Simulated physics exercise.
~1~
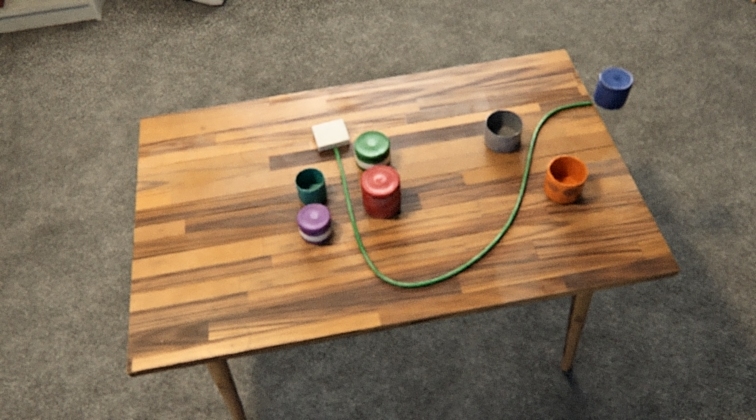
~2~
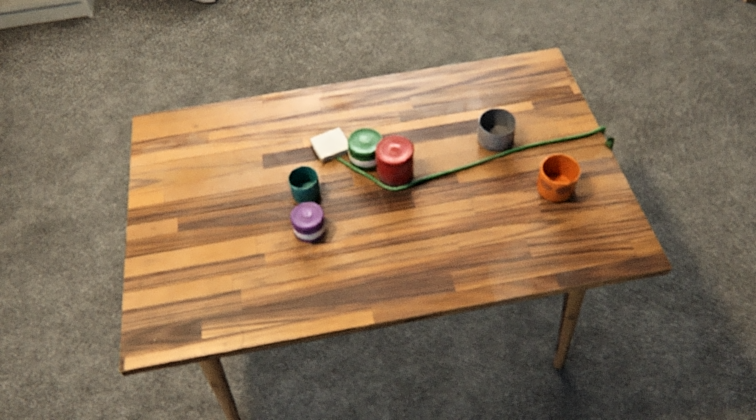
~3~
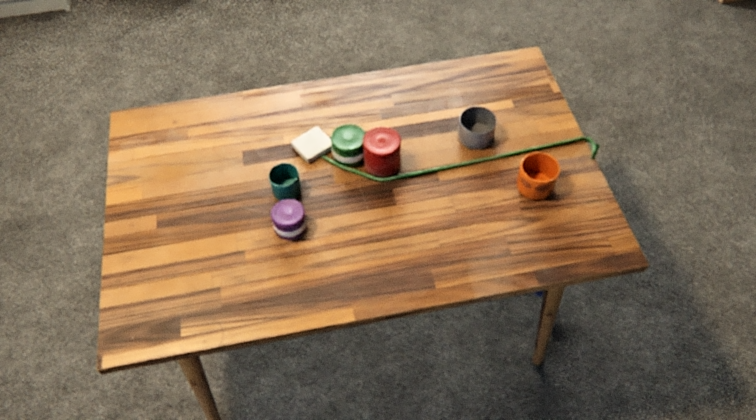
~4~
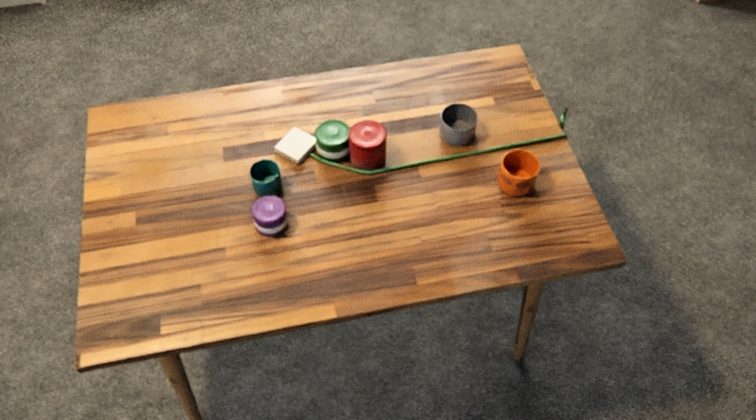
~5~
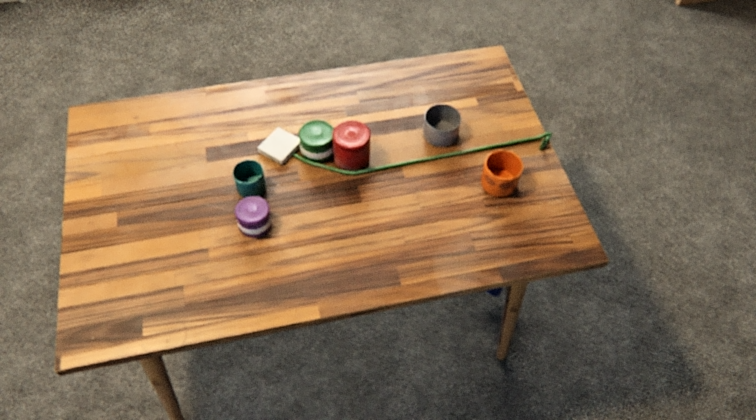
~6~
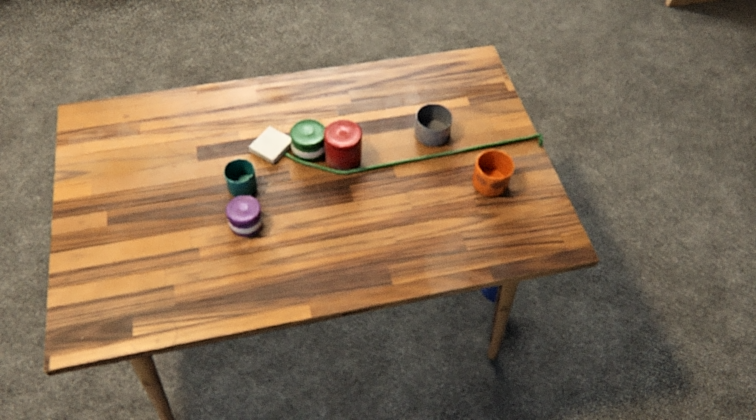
Wooden table with cups and tins as a blue object drops off the right edge, pulling its green cable taut against a shifting red tub.
